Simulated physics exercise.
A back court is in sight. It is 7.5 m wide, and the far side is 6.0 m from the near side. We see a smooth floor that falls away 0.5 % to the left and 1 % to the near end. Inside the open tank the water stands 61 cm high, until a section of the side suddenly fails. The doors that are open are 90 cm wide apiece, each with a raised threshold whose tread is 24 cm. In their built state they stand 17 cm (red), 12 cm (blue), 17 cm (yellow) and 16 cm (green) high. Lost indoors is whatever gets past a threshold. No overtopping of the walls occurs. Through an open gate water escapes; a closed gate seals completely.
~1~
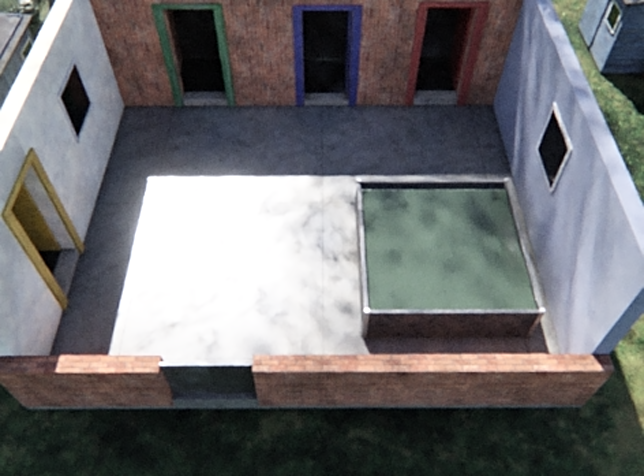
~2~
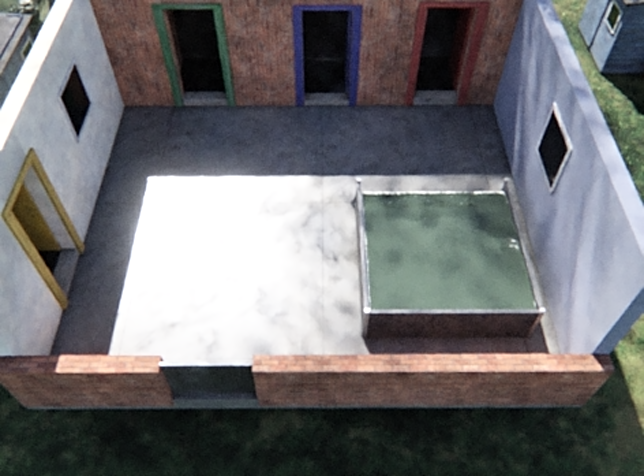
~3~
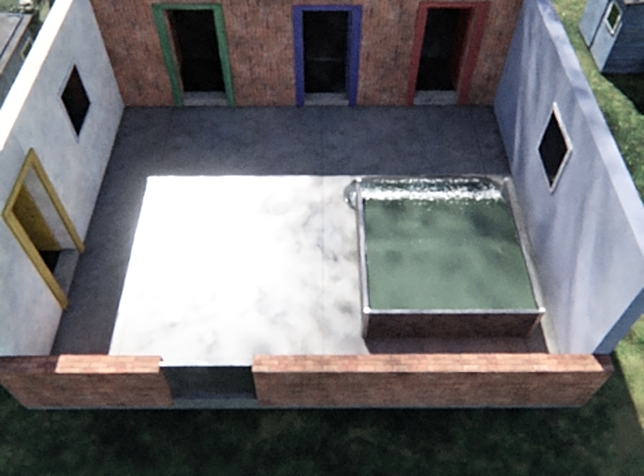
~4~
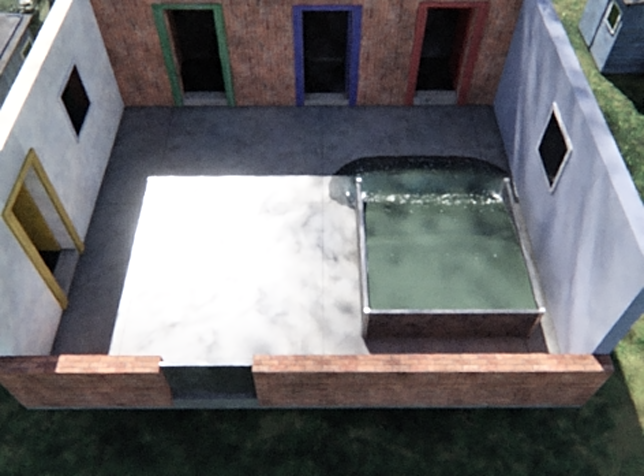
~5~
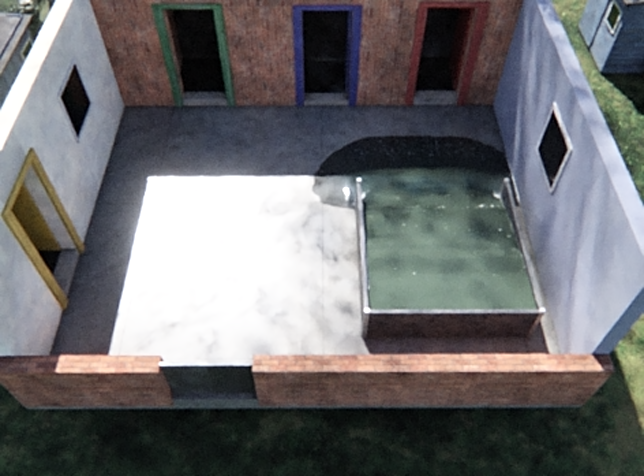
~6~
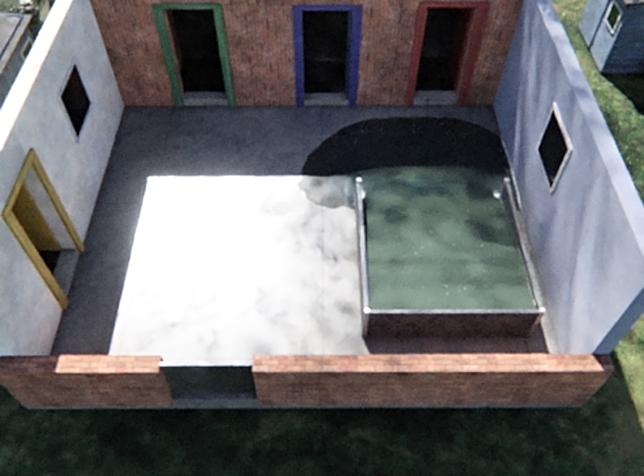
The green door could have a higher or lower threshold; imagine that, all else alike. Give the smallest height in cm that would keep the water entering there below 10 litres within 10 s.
Roughly 6.5 cm.
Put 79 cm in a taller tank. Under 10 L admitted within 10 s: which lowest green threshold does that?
Something near 9.5 cm should do.
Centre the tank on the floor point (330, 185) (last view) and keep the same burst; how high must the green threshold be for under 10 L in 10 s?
About 8.5 centimetres.
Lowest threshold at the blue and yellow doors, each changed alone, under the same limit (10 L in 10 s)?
Some 22 cm for blue, some 8.0 cm for yellow.
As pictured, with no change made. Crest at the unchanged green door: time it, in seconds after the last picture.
At about 8.5 s.
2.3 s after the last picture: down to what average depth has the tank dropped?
Around 18 cm deep on average.
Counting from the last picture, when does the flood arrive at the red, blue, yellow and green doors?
Door red: 0.1 seconds; door blue: 0.3 seconds; door yellow: 3.8 seconds; door green: 1.6 seconds.
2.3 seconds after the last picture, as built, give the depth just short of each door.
Lab note, cm: Red 34; blue 23; yellow 0; green 9.
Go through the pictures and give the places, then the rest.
The open tank at (442, 244) is whole and still, 61 cm deep; the green door at (198, 64) is dry, in the first frame.
Water pours out on the far side and has run 0.3 m, to a hidden place; about 10 cm deep outside, 61 cm at the back, in the second frame.
The front is at (366, 180), 0.7 m from the gap on the far side; 1.7 m2 of floor is wet, 61 cm left at the back, in the third frame.
The gap is on the far side, the front 1.2 m out at (384, 159); the back of the open tank holds 61 cm, in the fourth frame.
The gap is on the far side, the front 1.7 m out at (367, 141); the back of the open tank holds 61 cm, in the fifth frame.
The front is at (422, 120), 2.3 m from the gap on the far side; 7.1 m2 of floor is wet, 61 cm left at the back; 2.7 m in a straight line remain to the green door at (198, 64), in the sixth frame.
Then, 0.7 s after the last picture water covers 30 % of the floor, deepest (36 cm) near (479, 106); it has not reached the green door.
Then, 2.3 s after the last picture water covers 40 % of the floor, deepest (34 cm) near (417, 106); 9 cm at the green door, 0 litres in over its 16 cm threshold.
Then, 9.3 s after the last picture water covers 100 % of the floor, deepest (18 cm) near (42, 384); 8 cm at the green door, 0 litres in over its 16 cm threshold.
At the green door as built, the water peaked near 9 cm, 8.3 s after the last picture.
With a threshold of 6 cm, 15 litres would have come in within the 10 s; with 8 cm, 4 litres. So under 10 litres takes about 6.5 cm.
